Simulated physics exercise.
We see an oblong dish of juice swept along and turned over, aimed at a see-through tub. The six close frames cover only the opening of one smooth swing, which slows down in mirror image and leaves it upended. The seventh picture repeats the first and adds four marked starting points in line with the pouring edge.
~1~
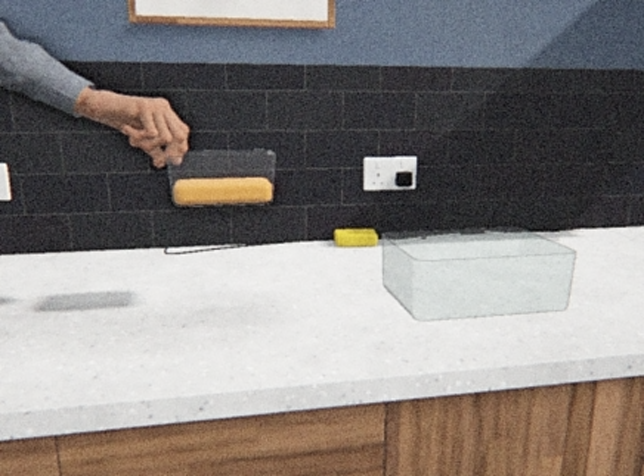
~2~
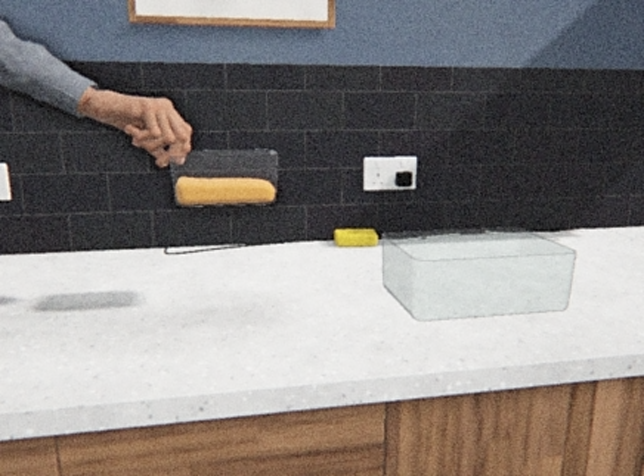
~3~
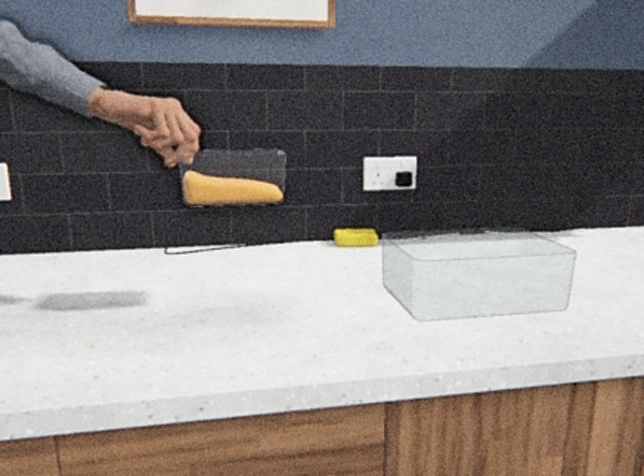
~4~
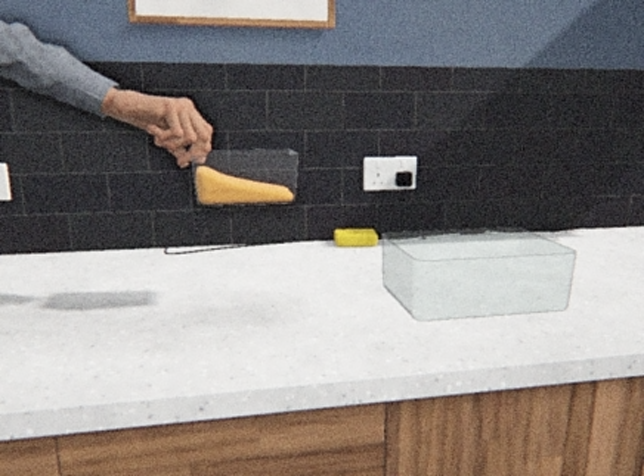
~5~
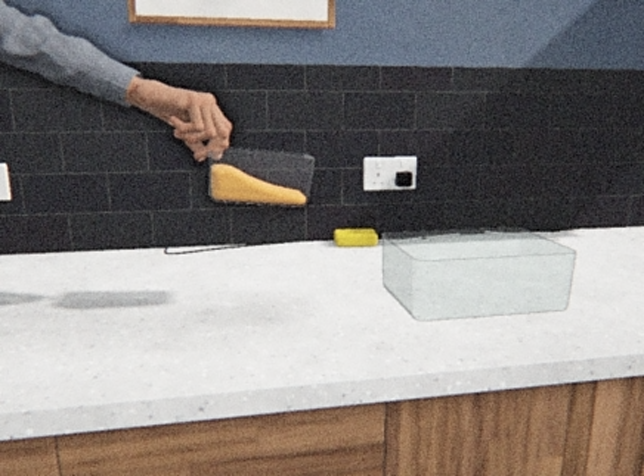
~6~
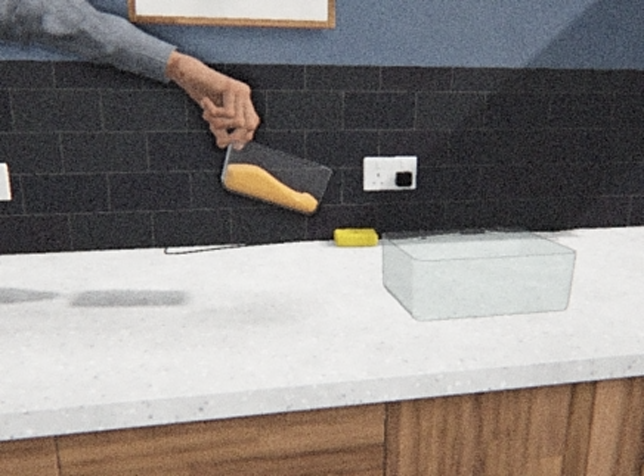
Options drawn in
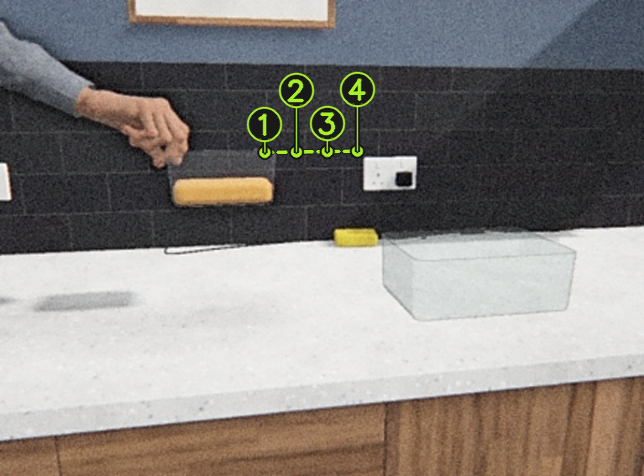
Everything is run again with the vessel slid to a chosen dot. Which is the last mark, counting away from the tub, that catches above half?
The limit is 2.
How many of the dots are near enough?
Three of them.
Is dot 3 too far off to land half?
No, not at all.
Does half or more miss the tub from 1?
Yes.
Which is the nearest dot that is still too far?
Dot 1.
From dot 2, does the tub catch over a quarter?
Yes, it does.
On the marked copy, 1 at (264, 152); 2 at (296, 152); 3 at (327, 151); 4 at (357, 151).
Choosing 1, about 31 % lands in the tub, 66 % falls short and 3 % goes beside or beyond.
Choosing 2, about 68 % lands in the tub, 27 % falls short and 5 % goes beside or beyond.
Choosing 3, about 84 % lands in the tub, 10 % falls short and 5 % goes beside or beyond.
Choosing 4, about 86 % lands in the tub, 5 % falls short and 9 % goes beside or beyond.
